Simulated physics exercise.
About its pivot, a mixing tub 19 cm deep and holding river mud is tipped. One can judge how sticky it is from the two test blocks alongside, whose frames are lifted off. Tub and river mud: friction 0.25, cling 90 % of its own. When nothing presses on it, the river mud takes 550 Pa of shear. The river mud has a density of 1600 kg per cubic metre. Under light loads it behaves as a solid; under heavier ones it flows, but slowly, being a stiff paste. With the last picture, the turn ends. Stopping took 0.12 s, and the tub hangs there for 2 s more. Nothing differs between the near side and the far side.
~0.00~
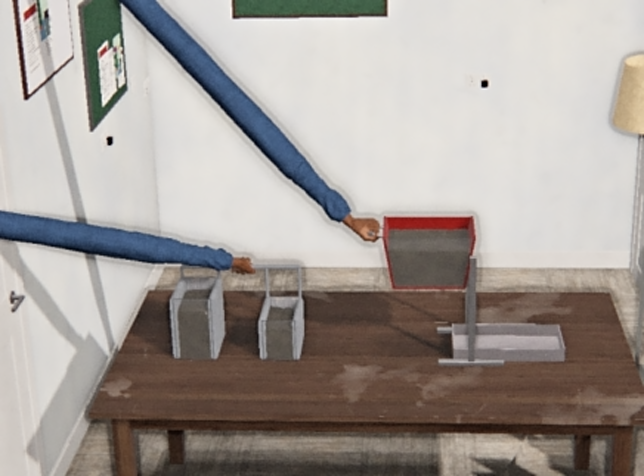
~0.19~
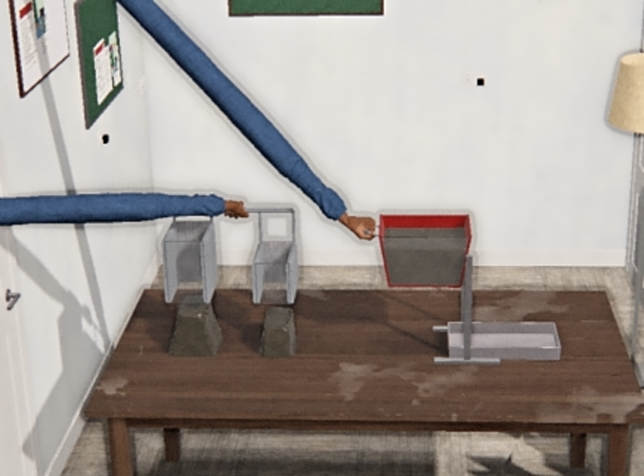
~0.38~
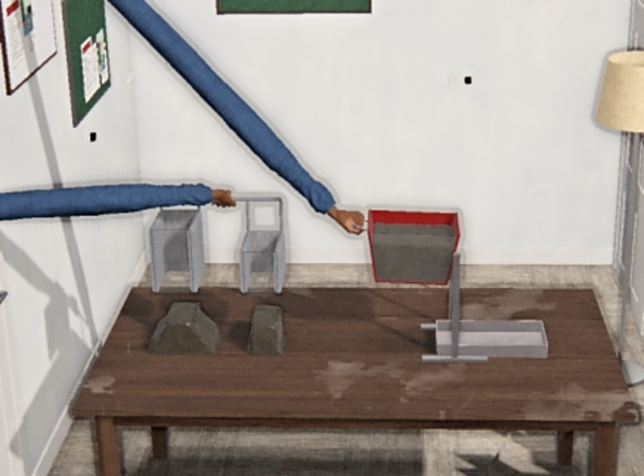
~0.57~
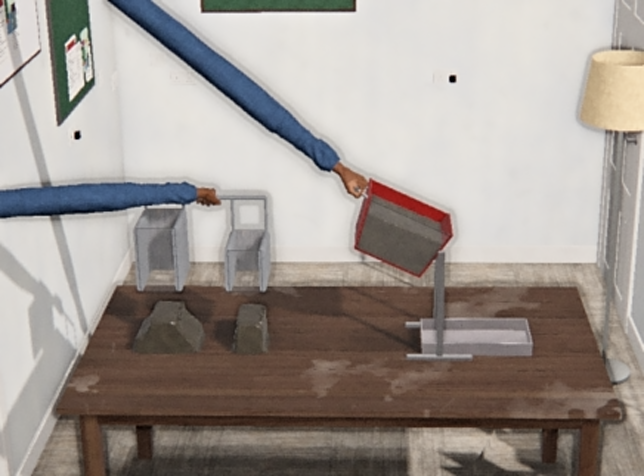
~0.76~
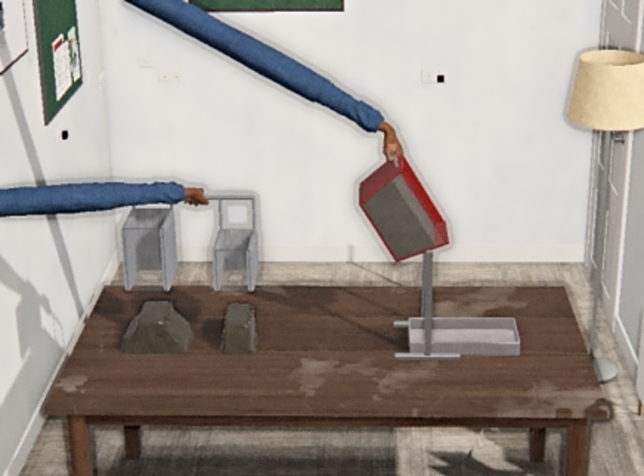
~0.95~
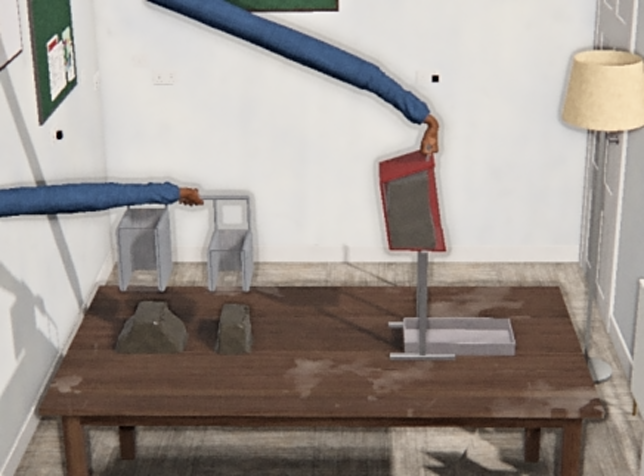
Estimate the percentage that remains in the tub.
Something like 41 % remains.
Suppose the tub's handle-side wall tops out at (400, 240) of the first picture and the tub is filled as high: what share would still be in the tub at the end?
60 %, roughly.
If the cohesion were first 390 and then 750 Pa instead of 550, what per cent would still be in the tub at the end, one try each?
Going in order, it's 35 % and then 45 %.
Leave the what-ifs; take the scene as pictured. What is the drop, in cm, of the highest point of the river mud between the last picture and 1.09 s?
Some 7 cm.
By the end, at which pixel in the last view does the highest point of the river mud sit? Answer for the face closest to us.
Around (404, 224).
After 1.09 s, the tub is at 82 degrees and holds 89 %.
After 1.26 s, the tub is at 82 degrees and holds 53 %.
After 1.43 s, the tub is at 82 degrees and holds 41 %.
After 1.60 s, the tub is at 82 degrees and holds 41 %.
After 2.95 s, at the end, the tub is at 82 degrees and holds 41 %.
